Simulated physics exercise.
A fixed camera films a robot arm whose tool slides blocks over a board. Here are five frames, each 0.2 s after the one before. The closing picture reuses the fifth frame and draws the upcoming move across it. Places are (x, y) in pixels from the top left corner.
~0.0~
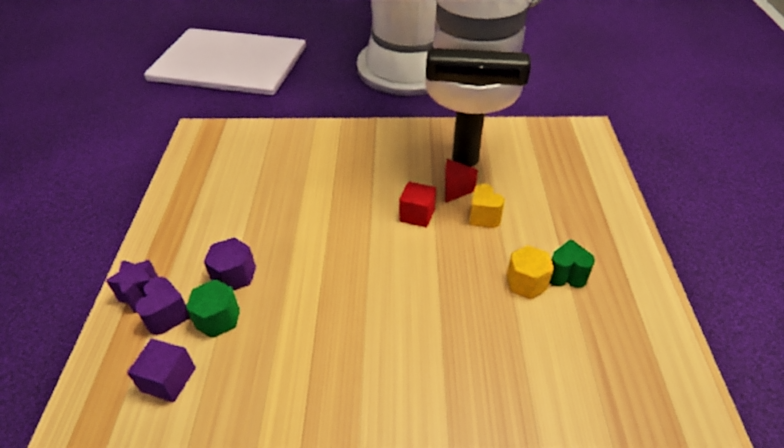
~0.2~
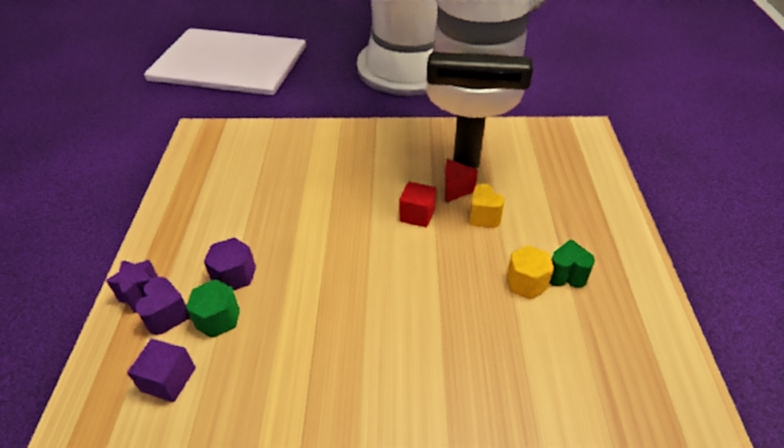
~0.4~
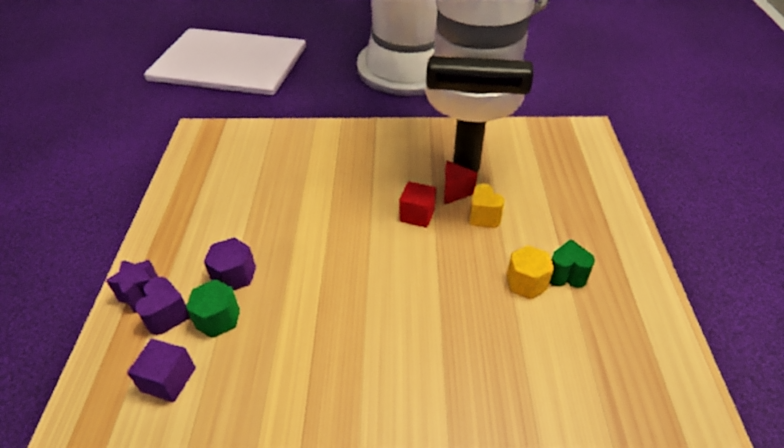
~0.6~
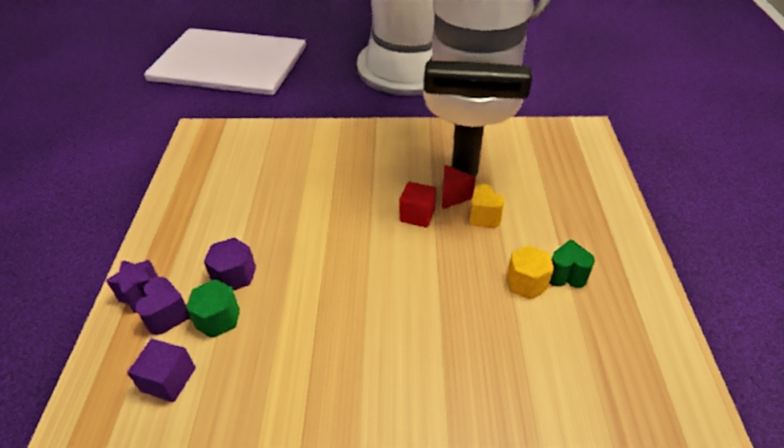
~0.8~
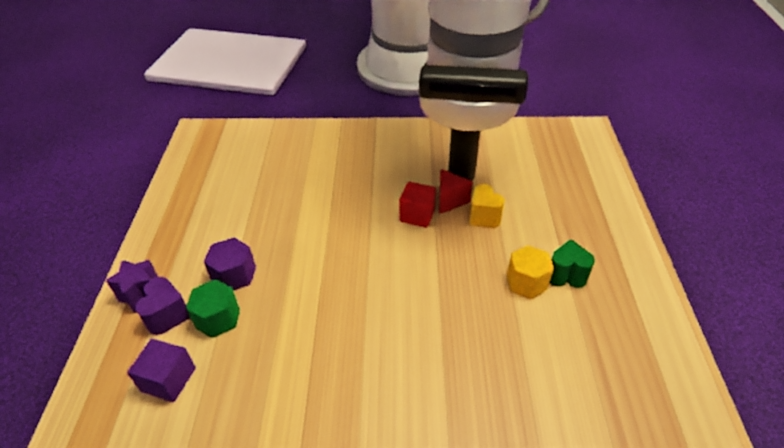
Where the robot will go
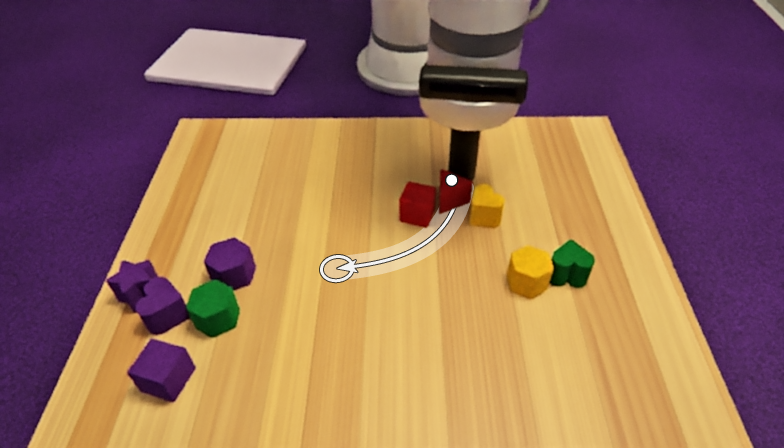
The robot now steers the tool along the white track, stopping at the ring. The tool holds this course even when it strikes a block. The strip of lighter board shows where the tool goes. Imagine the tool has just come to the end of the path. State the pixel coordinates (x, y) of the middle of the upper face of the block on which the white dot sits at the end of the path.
The answer is (378, 263).
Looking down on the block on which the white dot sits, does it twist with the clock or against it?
Viewed from the top, it goes anticlockwise.
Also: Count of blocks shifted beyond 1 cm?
Moved: 1.
Drawn move, from (460, 187) via (444, 225) and (399, 256), ending at (337, 268); the dot is on the red triangular piece.
One third of the way, tool at (444, 214); red square block at (415, 194); red triangular piece at (428, 220), turned 25° clockwise.
Two thirds of the way, tool at (399, 244); red square block at (415, 194); red triangular piece at (389, 255), turned 25° anticlockwise.
At the end, tool at (335, 257); red square block at (415, 194); red triangular piece at (378, 263), turned 45° anticlockwise; yellow heart still.
